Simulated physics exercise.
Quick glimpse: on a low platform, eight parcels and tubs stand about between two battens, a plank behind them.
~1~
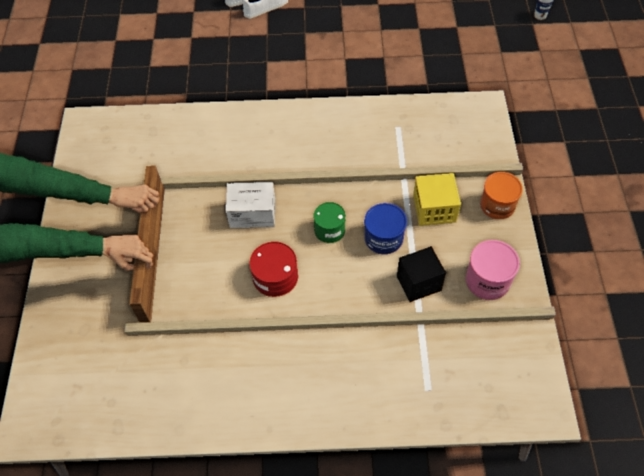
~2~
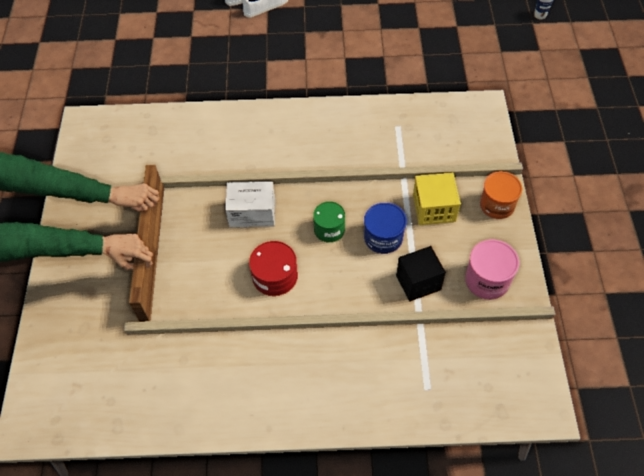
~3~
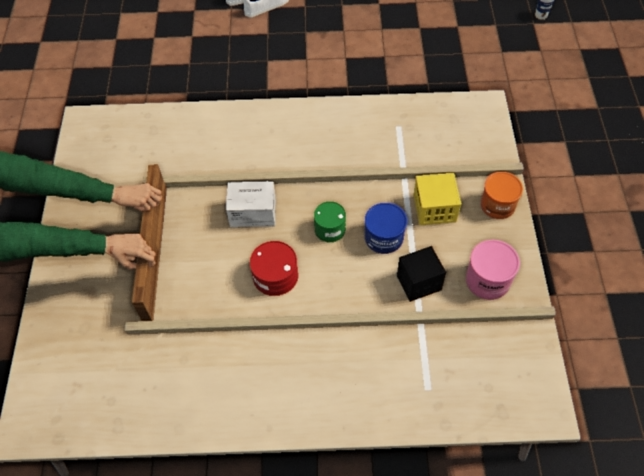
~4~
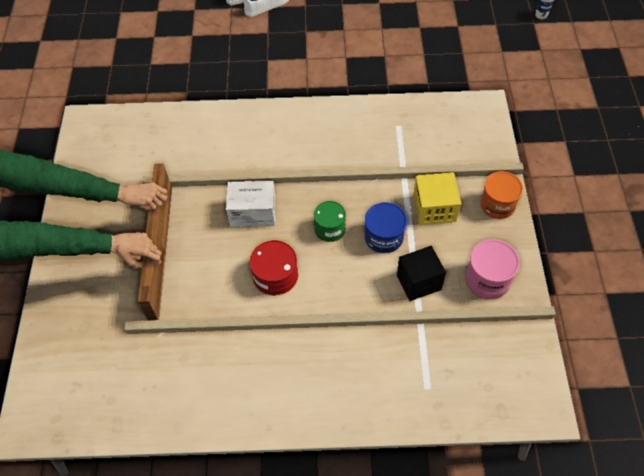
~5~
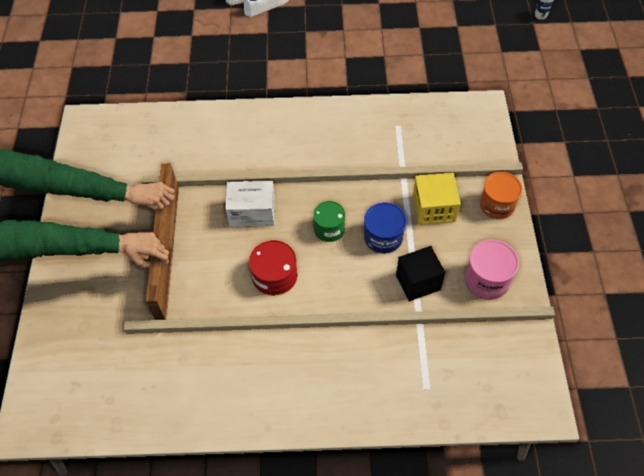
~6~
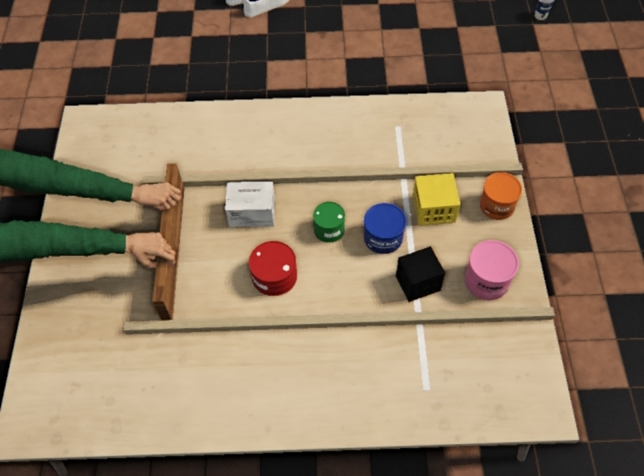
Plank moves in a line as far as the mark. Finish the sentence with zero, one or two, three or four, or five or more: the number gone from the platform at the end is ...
The number gone from the platform at the end is zero.
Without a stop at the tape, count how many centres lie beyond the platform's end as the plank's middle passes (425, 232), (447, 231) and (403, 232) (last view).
In order, that gives 0, then 2, then 0.
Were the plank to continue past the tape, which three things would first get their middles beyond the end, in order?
Order noted: Orange pail, pink pail, yellow crate.
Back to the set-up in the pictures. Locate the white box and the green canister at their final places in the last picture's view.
Roughly at (430, 195) and at (426, 225), in that order.
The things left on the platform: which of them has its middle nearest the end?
It's the orange pail.
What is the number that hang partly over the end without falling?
The figure is 0.
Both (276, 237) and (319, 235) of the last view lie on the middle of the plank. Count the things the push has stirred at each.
At that stage 3; at the next, 3.
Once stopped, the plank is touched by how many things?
That makes 3.
Soon after, none off yet; orange pail at rest near (500, 197); pink pail at rest near (491, 271); yellow crate at rest near (436, 200).
Then, none off yet; orange pail at rest near (500, 197); pink pail at rest near (491, 271); yellow crate moved a little near (441, 197).
At rest, the number that fall off is zero.
